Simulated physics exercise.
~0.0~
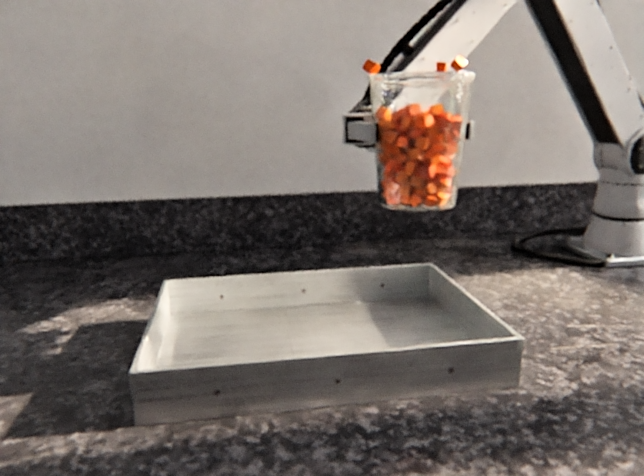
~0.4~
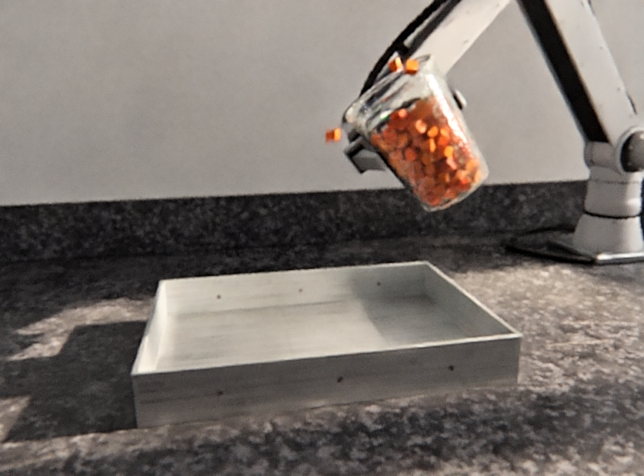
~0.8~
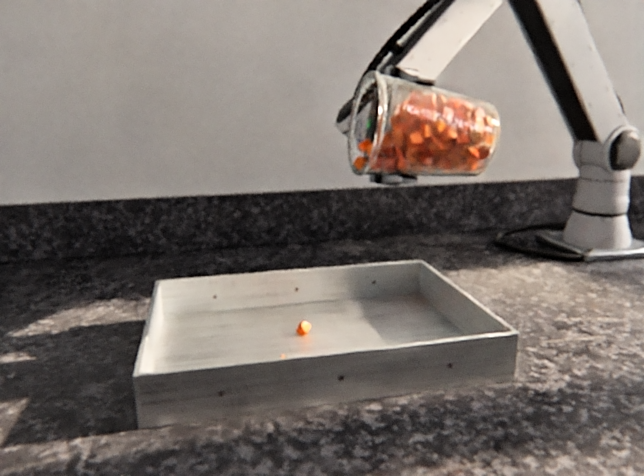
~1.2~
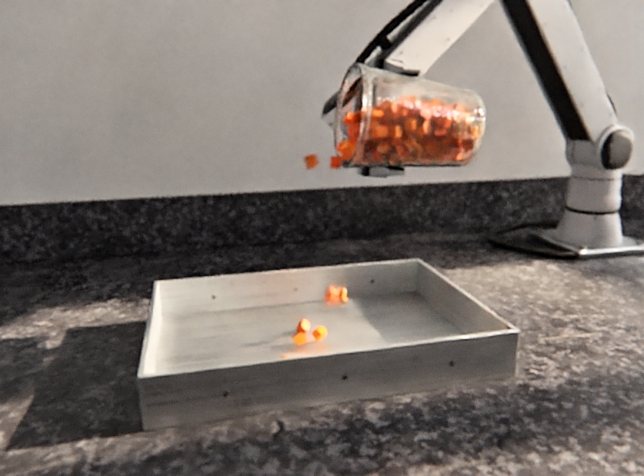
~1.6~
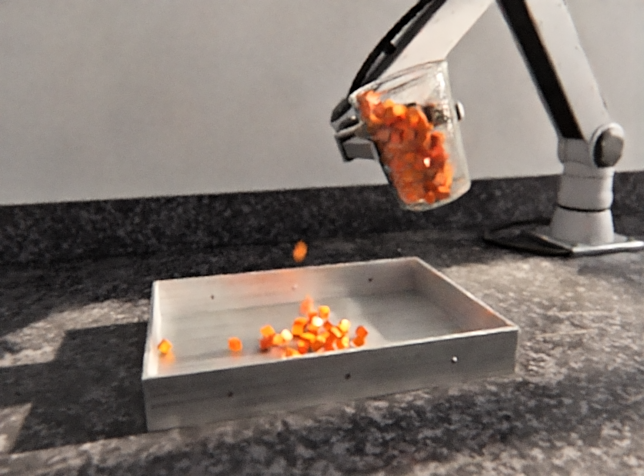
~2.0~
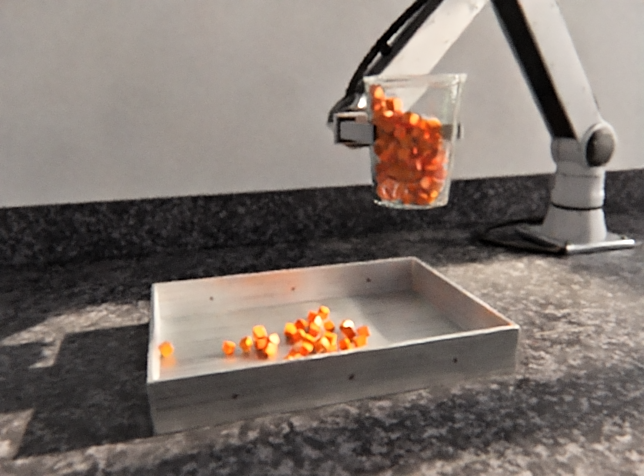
The clip opens with a robot arm holding an upright clear beaker of orange vegetable dice above a shallow, pale tray on a dark speckled counter. The arm tips the beaker toward the left, and a stray piece falls. With the beaker lying almost on its side, a few dice land in the tray while most stay inside. More tumble out and scatter across the tray as the arm begins swinging the beaker back up. Finally the beaker is upright again, still holding most of its dice, with a small loose cluster resting in the tray below.
